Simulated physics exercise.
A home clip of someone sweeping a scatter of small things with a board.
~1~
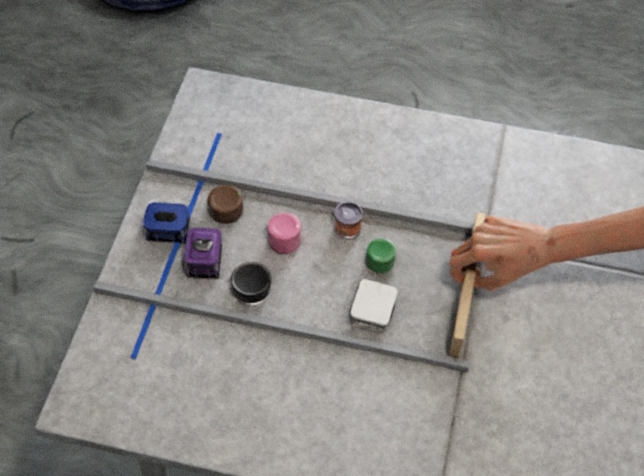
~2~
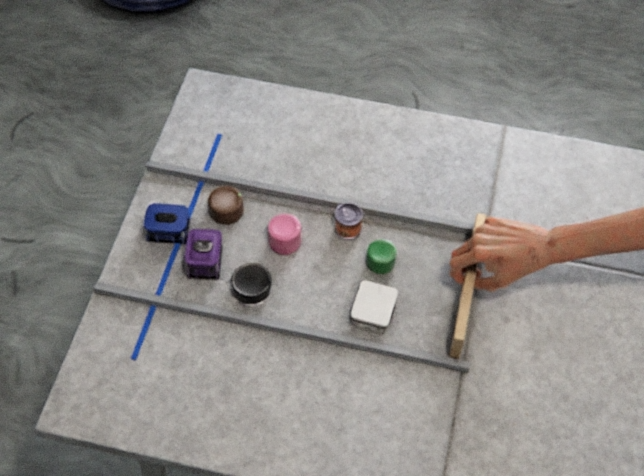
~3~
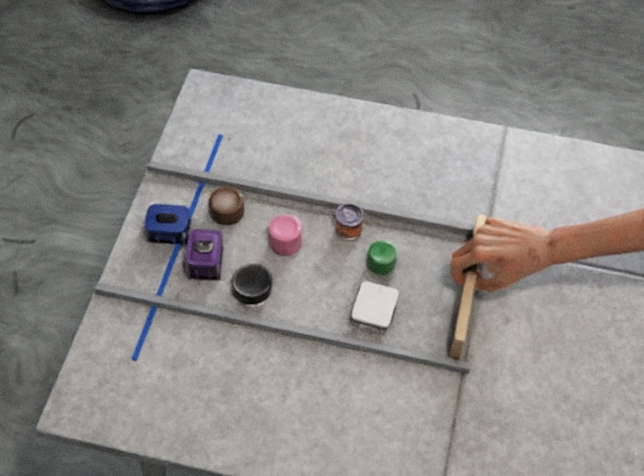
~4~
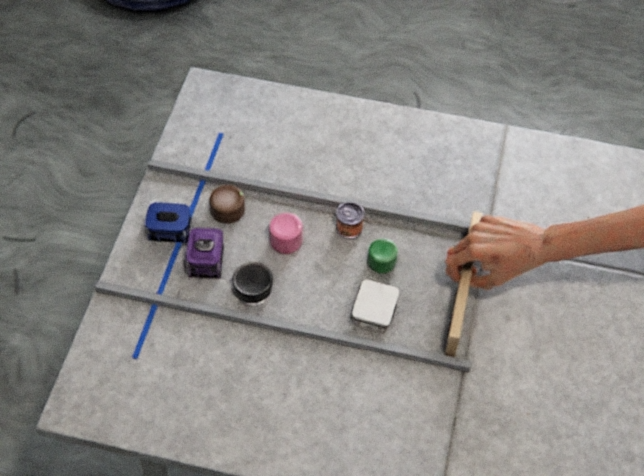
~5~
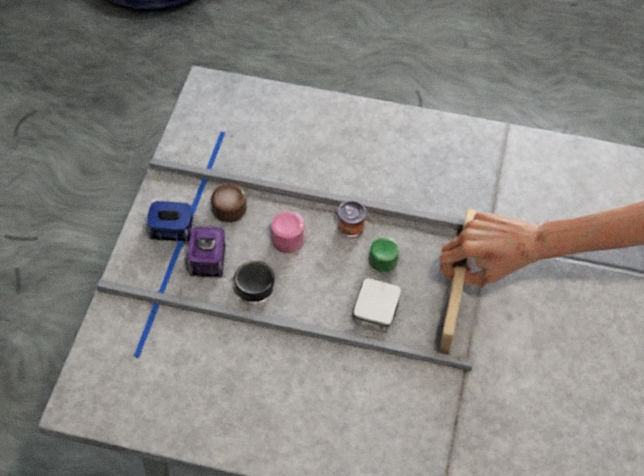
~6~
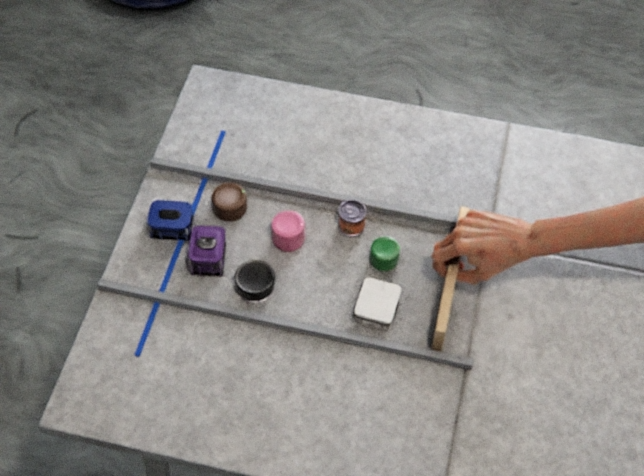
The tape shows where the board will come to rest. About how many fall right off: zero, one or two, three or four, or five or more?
The number that fall off is one or two.
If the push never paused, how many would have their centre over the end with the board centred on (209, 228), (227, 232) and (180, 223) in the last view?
In that order 0, 0 and 2.
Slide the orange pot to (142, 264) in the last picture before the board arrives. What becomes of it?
From there it falls.
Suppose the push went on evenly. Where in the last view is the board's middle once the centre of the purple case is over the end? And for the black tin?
Its middle is around (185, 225) and around (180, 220).
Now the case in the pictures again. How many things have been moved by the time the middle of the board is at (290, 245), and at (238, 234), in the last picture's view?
At the one place 6, at the other 8.
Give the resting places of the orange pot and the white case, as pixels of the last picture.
The orange pot at (185, 187), the white case at (154, 260).
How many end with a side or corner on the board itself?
3 of them.
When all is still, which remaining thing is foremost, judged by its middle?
Foremost is the purple case.
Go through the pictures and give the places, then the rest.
The first frame shows blue case (167, 223); purple case (204, 253); brown lid (226, 204); board (468, 284); tape (180, 237).
The second frame shows purple case (204, 254); black tin (252, 285).
The third frame shows brown lid (227, 206); white case (375, 309).
The fourth frame shows blue case (169, 223); orange pot (350, 220).
The fifth frame shows purple case (207, 252); pink lid (288, 232).
The sixth frame shows blue case (171, 220); purple case (208, 251); brown lid (230, 202); board (451, 278); tape (184, 235).
Early on, none off yet; blue case at rest near (171, 220); purple case at rest near (208, 251); brown lid at rest near (230, 202).
A while later, none off yet; blue case at rest near (171, 220); purple case moving near (202, 248); brown lid at rest near (230, 202).
Further along, none off yet; blue case travelled a little near (155, 210); purple case travelled about its own width near (165, 238); brown lid travelled about its own width near (203, 186).
Finally, the number that fall off is one or two; lost, blue case.
